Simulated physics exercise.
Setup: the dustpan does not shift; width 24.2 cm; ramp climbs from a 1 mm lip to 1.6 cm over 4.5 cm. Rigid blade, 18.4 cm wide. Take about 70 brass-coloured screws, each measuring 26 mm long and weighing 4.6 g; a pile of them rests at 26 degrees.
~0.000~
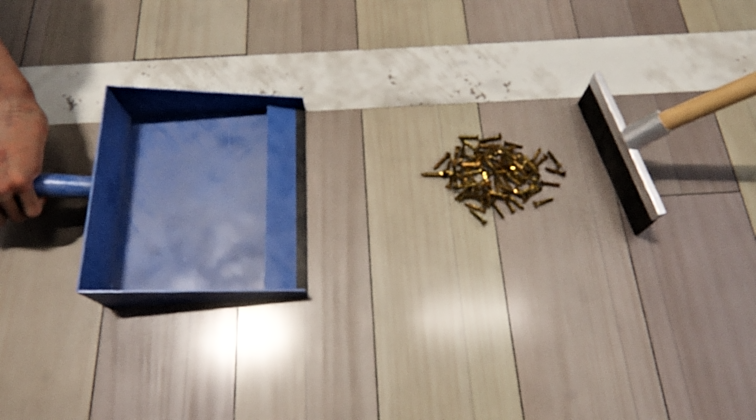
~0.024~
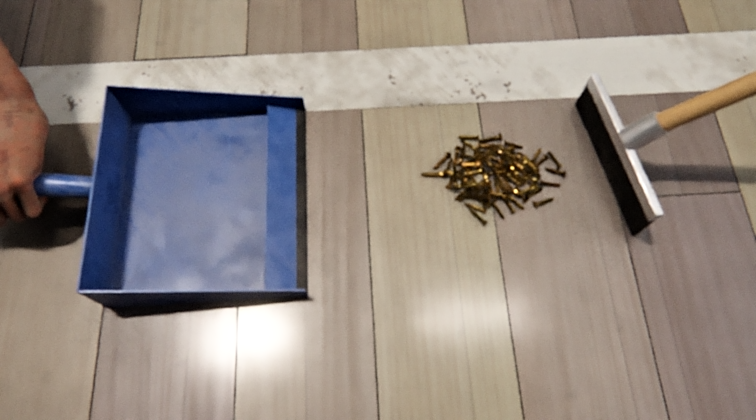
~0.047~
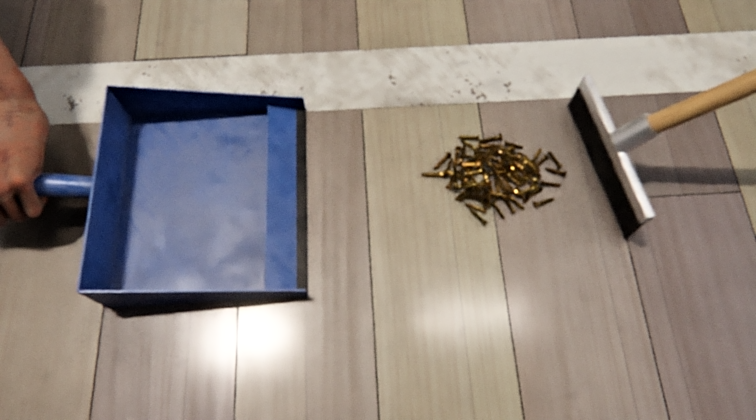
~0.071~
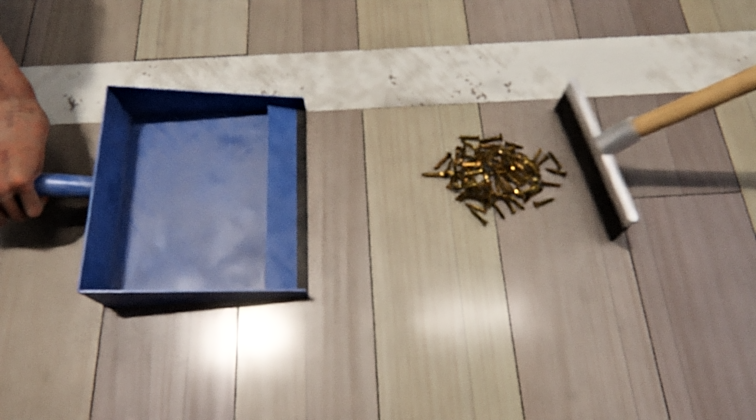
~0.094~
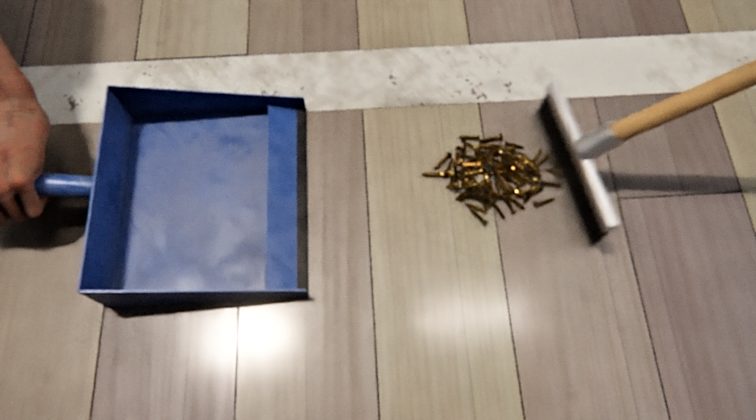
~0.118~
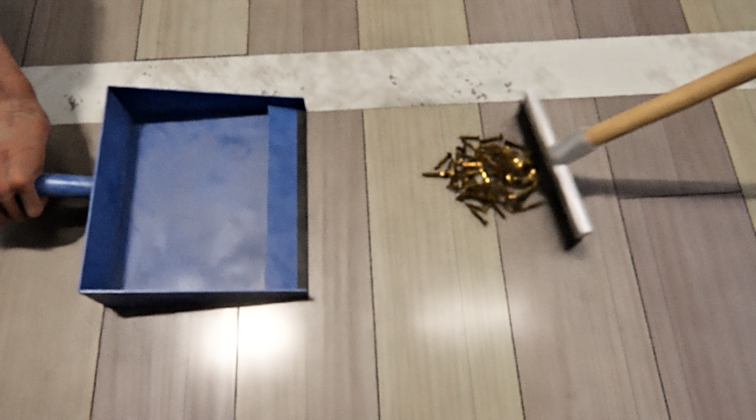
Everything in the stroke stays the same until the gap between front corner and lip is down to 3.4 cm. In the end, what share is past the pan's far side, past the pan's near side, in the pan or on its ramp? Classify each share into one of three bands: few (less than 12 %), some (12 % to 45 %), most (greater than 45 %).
Classification: Past the pan's far side - few, past the pan's near side - few, in the pan or on its ramp - most.
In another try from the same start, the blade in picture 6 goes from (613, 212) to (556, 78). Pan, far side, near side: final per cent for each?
Pan 15, far 0, near 0.
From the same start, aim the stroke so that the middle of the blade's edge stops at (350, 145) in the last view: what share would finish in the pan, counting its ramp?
Some 55 percent.
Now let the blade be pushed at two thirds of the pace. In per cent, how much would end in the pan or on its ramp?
It would be around 30 per cent.
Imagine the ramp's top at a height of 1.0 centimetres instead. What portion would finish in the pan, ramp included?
Roughly 65 per cent.
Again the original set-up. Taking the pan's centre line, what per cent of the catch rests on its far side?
Share: Approx. 30 %.
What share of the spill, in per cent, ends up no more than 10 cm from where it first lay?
Roughly 0 in a hundred.
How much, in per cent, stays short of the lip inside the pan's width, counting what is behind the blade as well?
Around 40 in a hundred.
Then, at 0.22 s, middle of the blade 16 cm from the lip; 0 % over the lip, far side 0 %, near side 0 %.
Then, at 0.30 s, middle of the blade 7 cm from the lip; 0 % over the lip, far side 0 %, near side 0 %.
After 0.50 s, middle of the blade 5 cm from the lip; 70 % over the lip, far side 5 %, near side 5 %.
At rest (1.6 s), far side 5 %, near side 5 %, pan 50 %, in front of the lip or behind the blade 40 %.
